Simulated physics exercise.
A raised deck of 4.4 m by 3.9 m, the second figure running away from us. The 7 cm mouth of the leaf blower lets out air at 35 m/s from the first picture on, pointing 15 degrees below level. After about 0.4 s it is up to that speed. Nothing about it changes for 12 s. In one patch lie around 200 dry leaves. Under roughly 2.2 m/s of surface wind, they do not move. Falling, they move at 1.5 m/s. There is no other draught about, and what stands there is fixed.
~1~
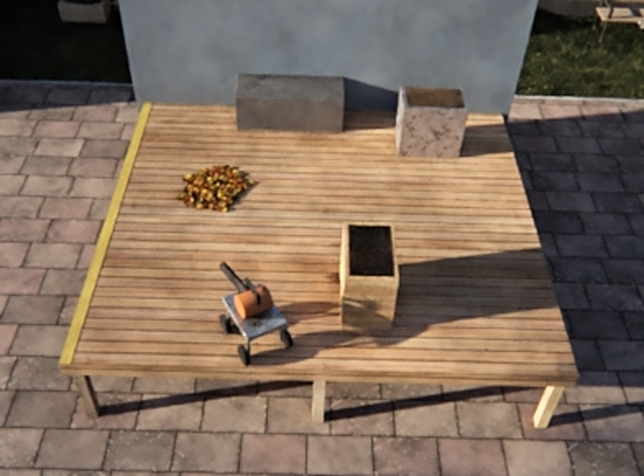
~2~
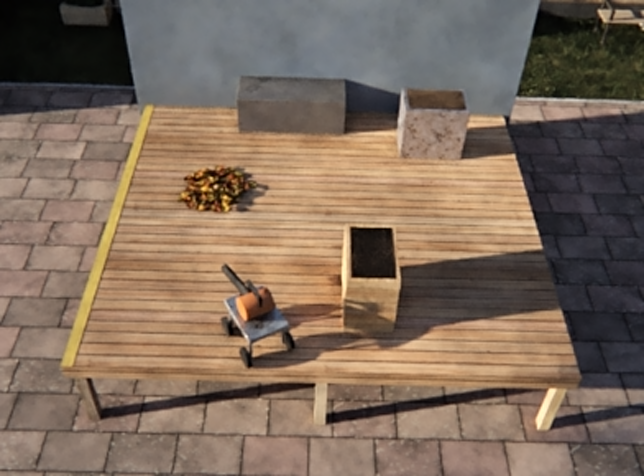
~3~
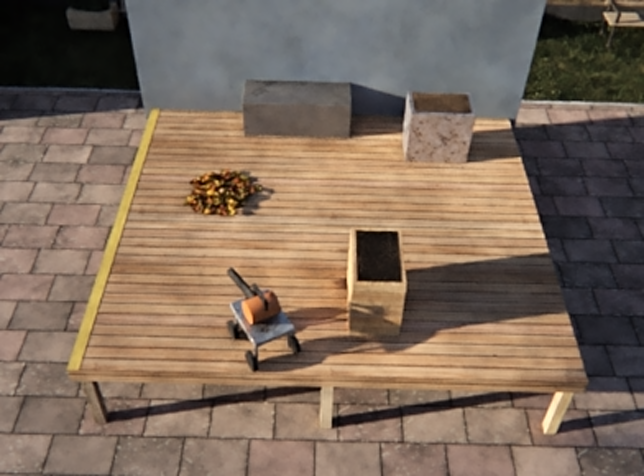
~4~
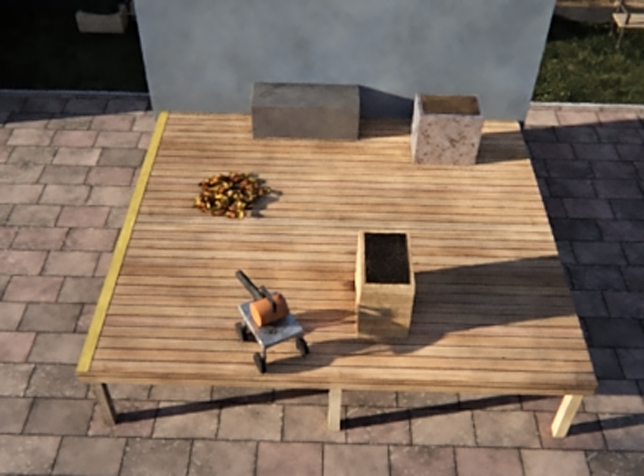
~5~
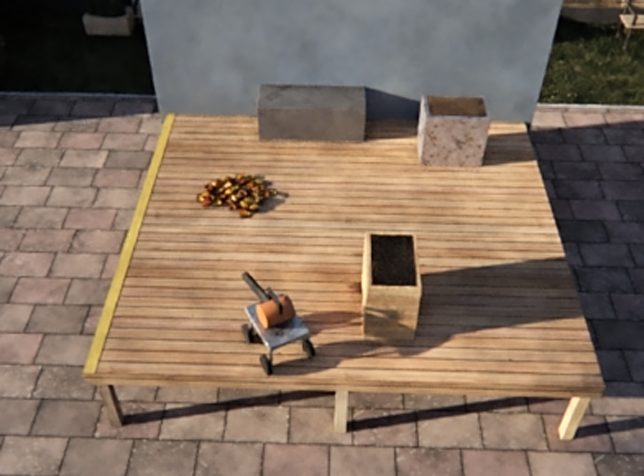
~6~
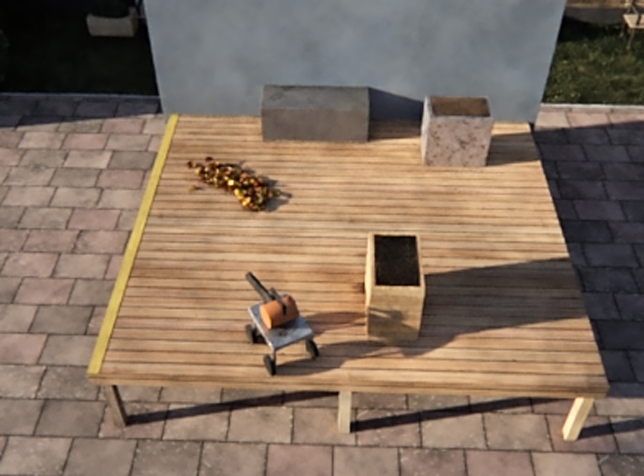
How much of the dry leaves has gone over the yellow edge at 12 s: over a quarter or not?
Not over a quarter.
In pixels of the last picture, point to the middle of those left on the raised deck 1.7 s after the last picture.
Their middle would be near (243, 130) in the last picture.
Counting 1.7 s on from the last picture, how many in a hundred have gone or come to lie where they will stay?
Estimated share: Close to 30 per cent.
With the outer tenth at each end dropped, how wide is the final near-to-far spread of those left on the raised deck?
About 0.8 m from near to far.
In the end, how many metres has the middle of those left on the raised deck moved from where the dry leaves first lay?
Distance: Approx. 1.4 m.
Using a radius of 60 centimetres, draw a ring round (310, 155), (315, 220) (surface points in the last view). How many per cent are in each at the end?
Estimates in listed order: 30 %; 0 %.
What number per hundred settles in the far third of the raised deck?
Something close to 90 % ends up there.
Then, 1.7 s after the last picture, 74 % are on the move or not yet settled, 6 % are over the yellow edge; the middle of those still in play is near (243, 130).
Then, 3.1 s after the last picture, 63 % are on the move or not yet settled, 6 % are over the yellow edge; the middle of those still in play is near (244, 129).
Then, 5.8 s after the last picture, 50 % are on the move or not yet settled, 8 % are over the yellow edge; the middle of those still in play is near (242, 125).
Then, 11.2 s after the last picture, at the end, 10 % are over the yellow edge; the middle of those still in play is near (249, 125).
